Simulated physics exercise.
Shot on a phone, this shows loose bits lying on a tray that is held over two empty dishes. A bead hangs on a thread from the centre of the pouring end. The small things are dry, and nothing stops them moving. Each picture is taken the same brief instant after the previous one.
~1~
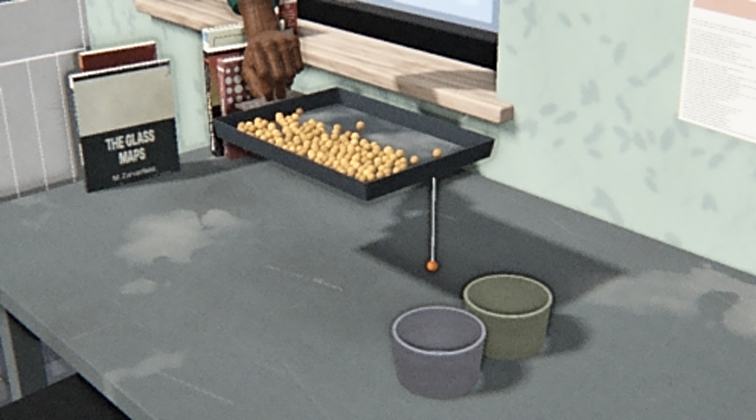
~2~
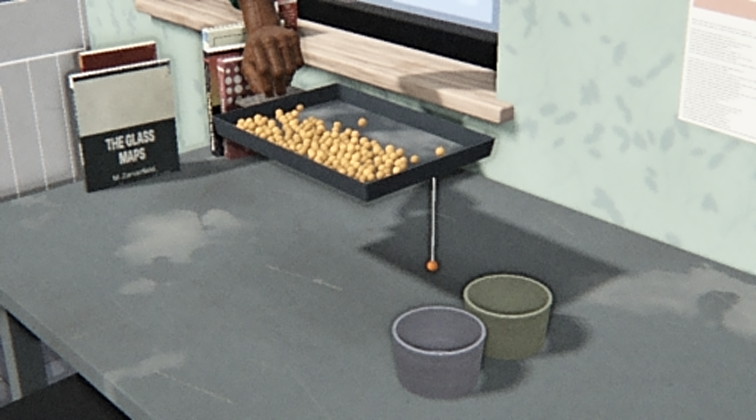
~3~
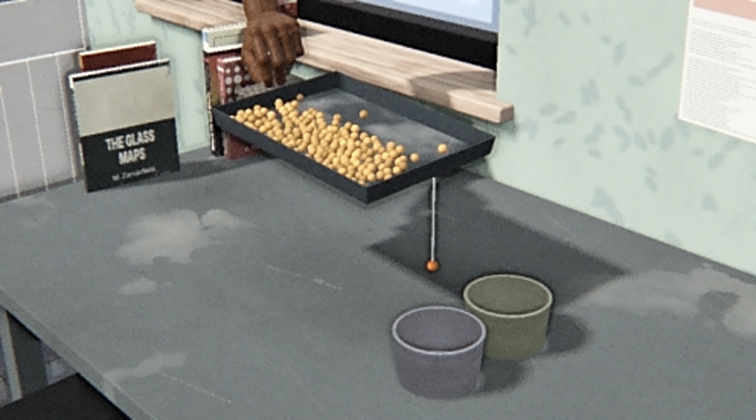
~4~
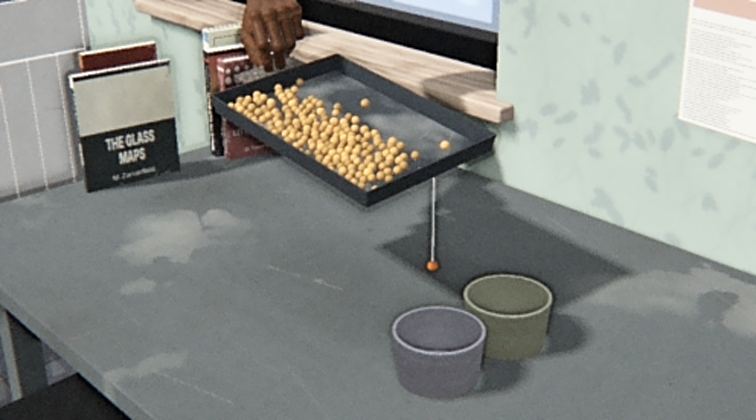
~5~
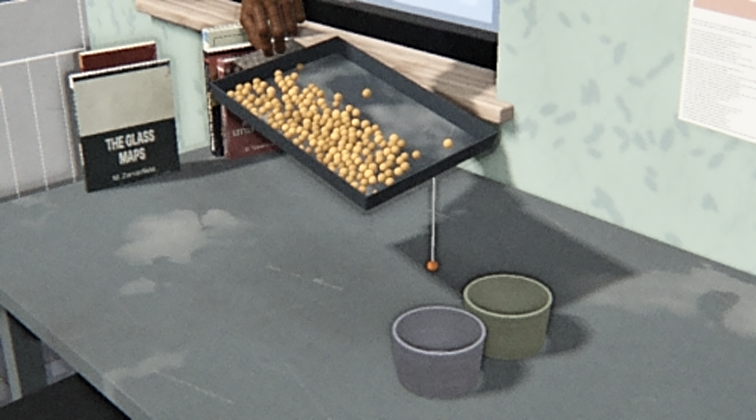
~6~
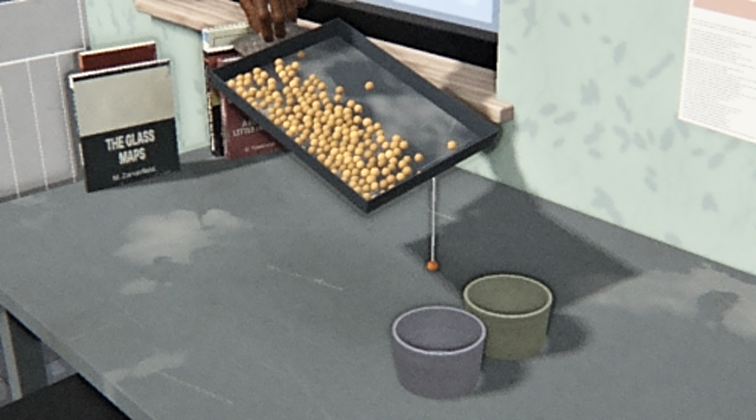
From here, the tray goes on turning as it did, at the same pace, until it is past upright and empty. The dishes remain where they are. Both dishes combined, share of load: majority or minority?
Minority.
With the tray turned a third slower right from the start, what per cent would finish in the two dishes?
Estimated share: Some 10%.
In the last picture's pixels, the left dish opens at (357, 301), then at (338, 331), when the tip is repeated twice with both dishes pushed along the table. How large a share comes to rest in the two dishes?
In the first position around 40 percent, in the second around 60 percent.
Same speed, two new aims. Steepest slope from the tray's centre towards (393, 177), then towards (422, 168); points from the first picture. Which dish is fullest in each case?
First try: The dish to the left; second try: The dish to the right.
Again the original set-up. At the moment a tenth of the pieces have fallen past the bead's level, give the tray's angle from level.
The angle is roughly 80° at that point.
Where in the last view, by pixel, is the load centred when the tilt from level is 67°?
Roughly (374, 182).
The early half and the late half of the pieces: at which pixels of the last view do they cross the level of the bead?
(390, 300), then (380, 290).
Soon after the last picture, tray tipped steeply; nearly all on the tray; a small part in the air.
A little later, tray tipped past a quarter turn; a small part on the tray; a small part in the left dish; most outside both; a small part in the air.
Later still, tray tipped past a quarter turn; a small part in the left dish; most outside both.
By the end, tray tipped past a quarter turn; a small part in the left dish; a stray few in the right dish; most outside both.
